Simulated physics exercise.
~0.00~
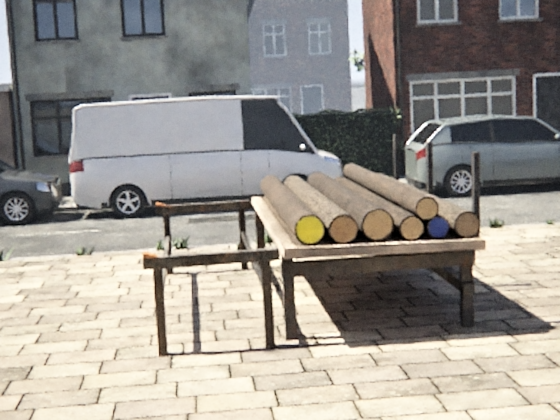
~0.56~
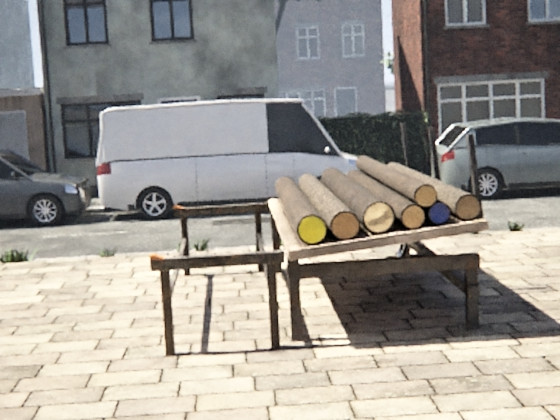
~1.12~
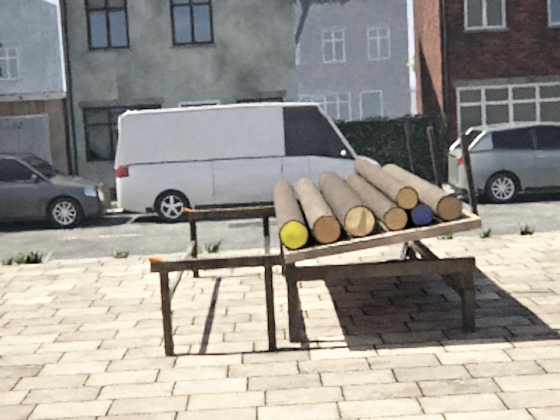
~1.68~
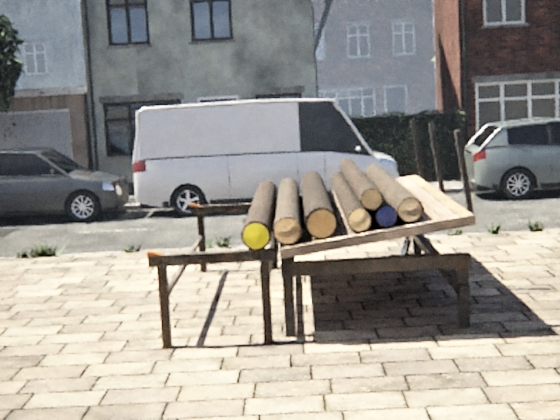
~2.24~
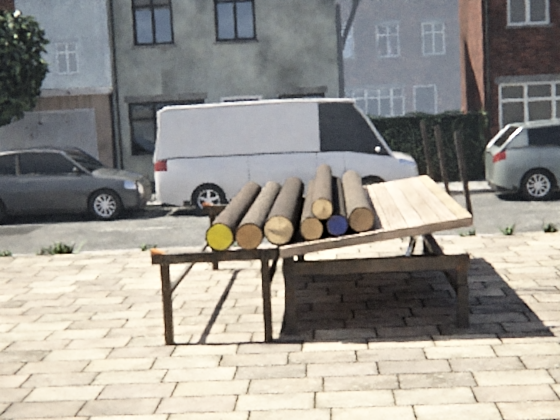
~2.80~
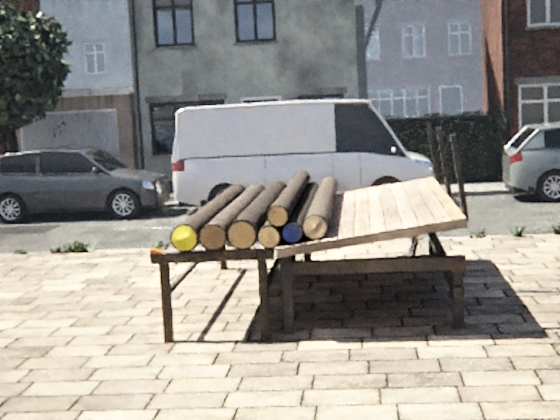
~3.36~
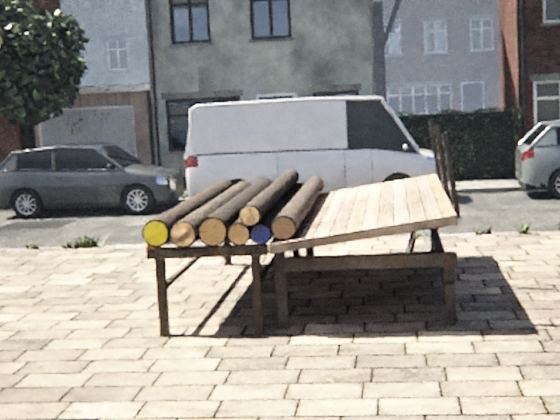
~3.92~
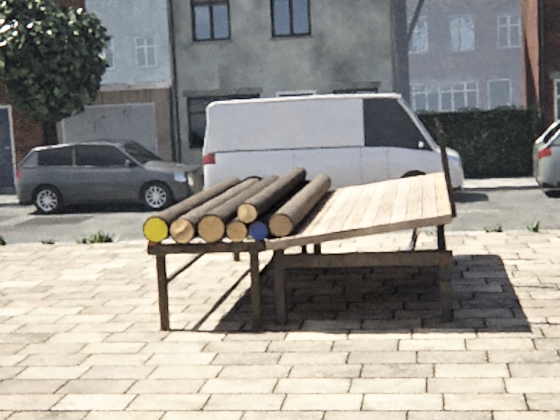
On a paved area beside a street with parked vehicles, a wooden deck tilted up on the right and a pile of timber poles rolled left onto a level rack, where they came to rest, the yellow-ended one farthest left and the blue-ended one near the deck.
